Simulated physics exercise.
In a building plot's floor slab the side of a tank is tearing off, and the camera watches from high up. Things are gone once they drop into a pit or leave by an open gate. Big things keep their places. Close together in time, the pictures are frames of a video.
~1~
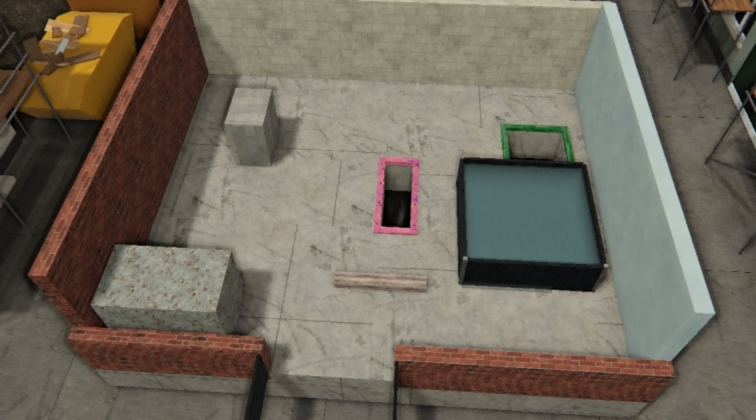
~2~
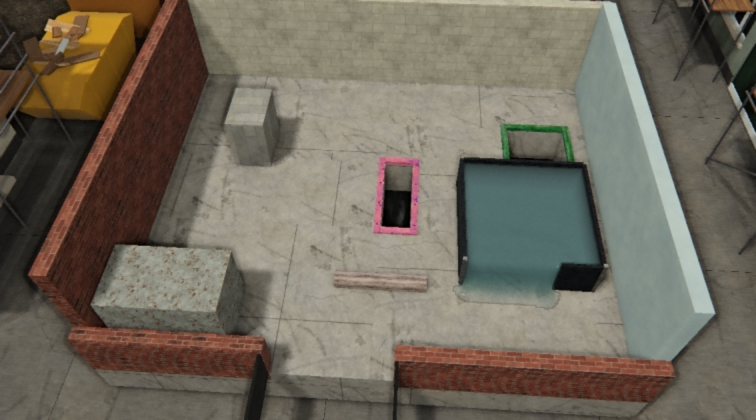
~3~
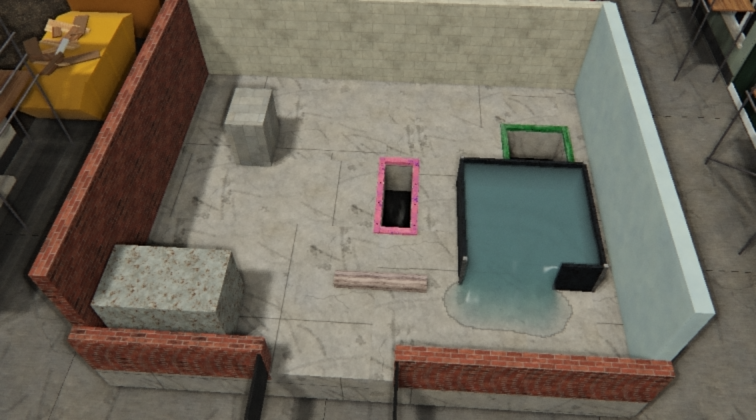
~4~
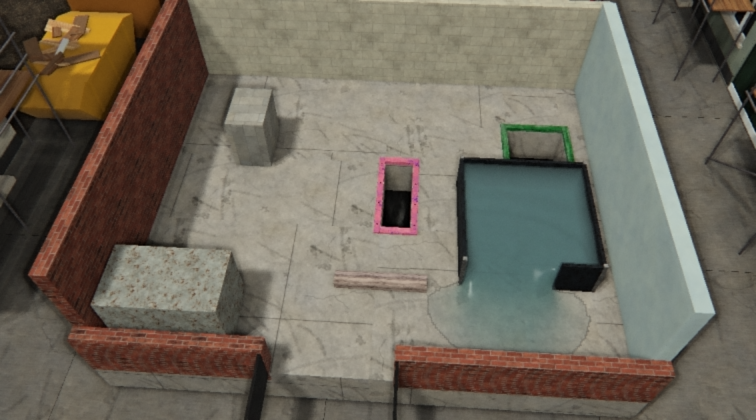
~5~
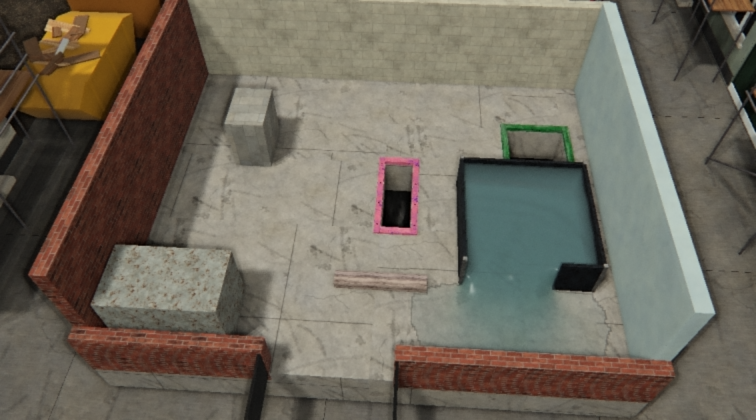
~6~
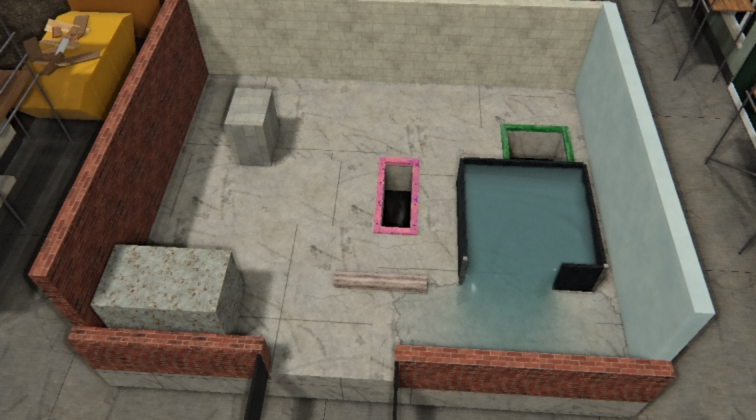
At first, a dark-framed tank of bluish water sits whole and still at the right of a walled concrete floor. Then most of its near side opens and water pours out, spreading across the slab in a rounded, widening sheet. The water reaches the low front brick wall and extends leftward along it.
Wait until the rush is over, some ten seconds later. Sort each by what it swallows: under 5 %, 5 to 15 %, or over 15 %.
Sorted: Gate over 15 %, green pit under 5 %, pink pit under 5 %.
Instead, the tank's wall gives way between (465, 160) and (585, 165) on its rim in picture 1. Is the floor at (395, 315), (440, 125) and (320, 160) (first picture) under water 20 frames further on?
First spot spared, second spot submerged, third spot spared.
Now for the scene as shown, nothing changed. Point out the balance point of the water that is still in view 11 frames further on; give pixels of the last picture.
Near (503, 286) in the last view.
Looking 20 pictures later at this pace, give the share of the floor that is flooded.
About 40 percent.
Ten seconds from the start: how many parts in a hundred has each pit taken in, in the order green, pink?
In turn 4 and 0 per cent.
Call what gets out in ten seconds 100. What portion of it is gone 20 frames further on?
Roughly 20 per cent.
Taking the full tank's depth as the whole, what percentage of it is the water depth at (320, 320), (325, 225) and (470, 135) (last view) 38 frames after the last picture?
Going place by place: 12 %, 2 % and 2 %.
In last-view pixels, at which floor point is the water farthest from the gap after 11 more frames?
Farthest reach: (211, 354).
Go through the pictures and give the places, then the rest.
In the first picture, the open tank at (528, 211) is whole and still.
In the second picture, the front is at (460, 291), out from the gap at (509, 276).
In the third picture, water pours out at (509, 278) and has run to (453, 310).
In the fourth picture, the front is at a hidden place, out from the gap at (509, 278).
In the fifth picture, water pours out at (509, 279) and has run to a hidden place.
In the sixth picture, the front is at a hidden place, out from the gap at (509, 279).
A moment on, water covers 15 % of the floor; the gate 0 %, the green pit 0 %, the pink pit 0 %.
Next, water covers 20 % of the floor; the gate 1 %, the green pit 0 %, the pink pit 0 %.
Then, water covers 40 % of the floor; the gate 4 %, the green pit 0 %, the pink pit 0 %.
Later, water covers 65 % of the floor; the gate 10 %, the green pit 2 %, the pink pit 0 %.
In the end, water covers 90 % of the floor; the gate 18 %, the green pit 3 %, the pink pit 0 %.
